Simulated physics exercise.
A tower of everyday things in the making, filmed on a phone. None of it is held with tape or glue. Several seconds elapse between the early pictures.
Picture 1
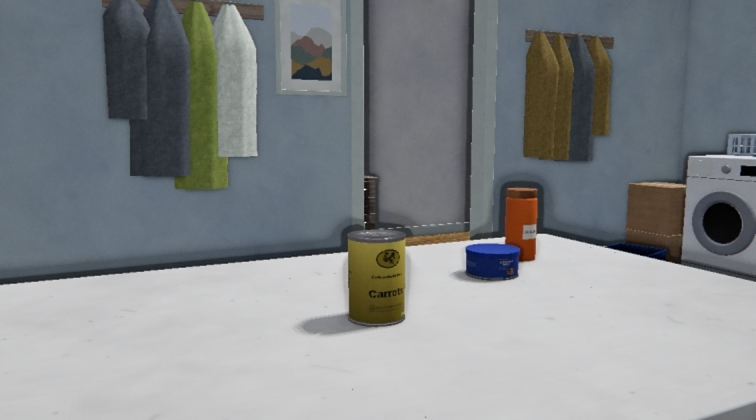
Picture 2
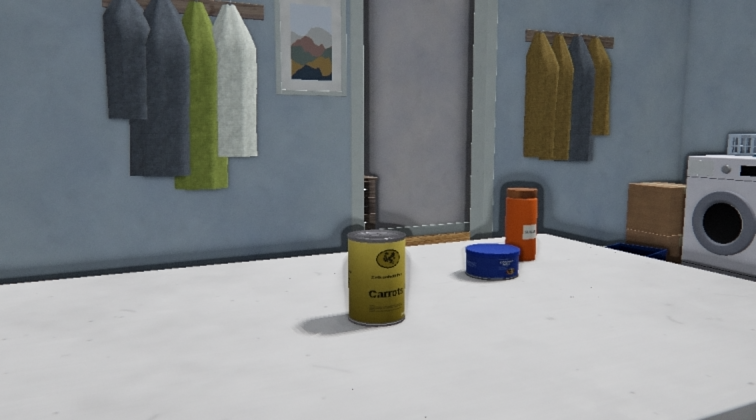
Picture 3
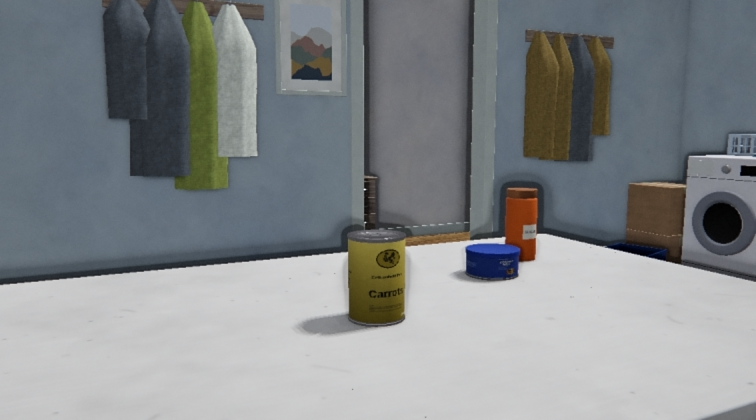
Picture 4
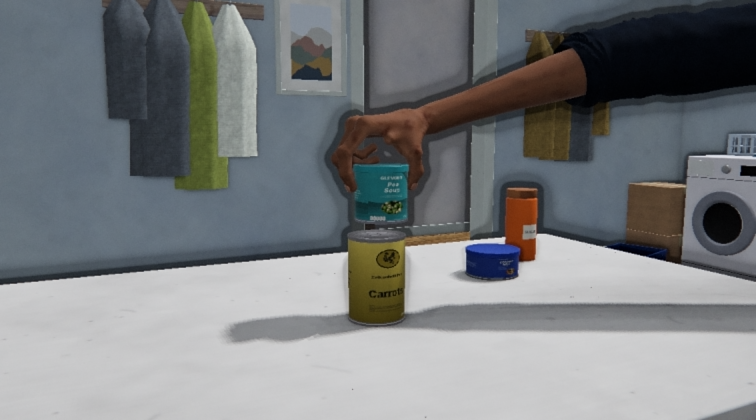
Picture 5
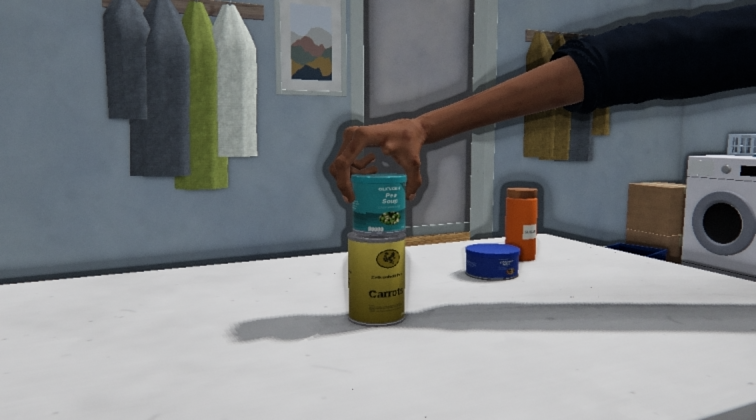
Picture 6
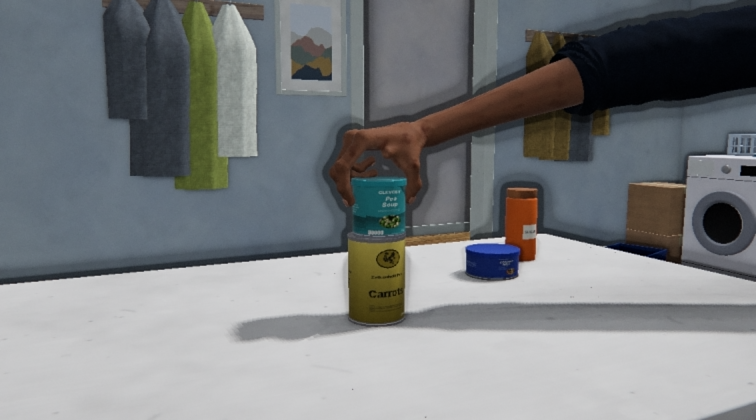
A turquoise tin is lowered by a hand onto a yellow tin and stays held.
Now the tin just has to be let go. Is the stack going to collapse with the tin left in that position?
No, it remains standing.
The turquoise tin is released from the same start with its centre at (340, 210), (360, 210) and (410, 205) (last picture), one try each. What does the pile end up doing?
The pile collapses in the first case, remains standing in the second case and collapses in the third case.
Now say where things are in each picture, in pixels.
In the first frame, the last thing is not in view yet; blue tub (492, 261).
In the second frame, the last thing is not in view yet; yellow tin (377, 277).
In the third frame, the last thing is not in view yet; orange jar (521, 224).
In the fourth frame, coming down; turquoise tin (381, 193); blue tub (492, 261).
In the fifth frame, set down, still held; turquoise tin (379, 203); yellow tin (377, 277).
In the sixth frame, set down, still held; turquoise tin (379, 206); orange jar (521, 224).
Then, 0.20 s after the last picture, nothing has stirred.
Then, 0.40 s after the last picture, turquoise tin resting near (379, 207).
At rest, all 4 in place. Seen from the same camera at the end, turquoise tin near (379, 207). The pile keeps its balance.
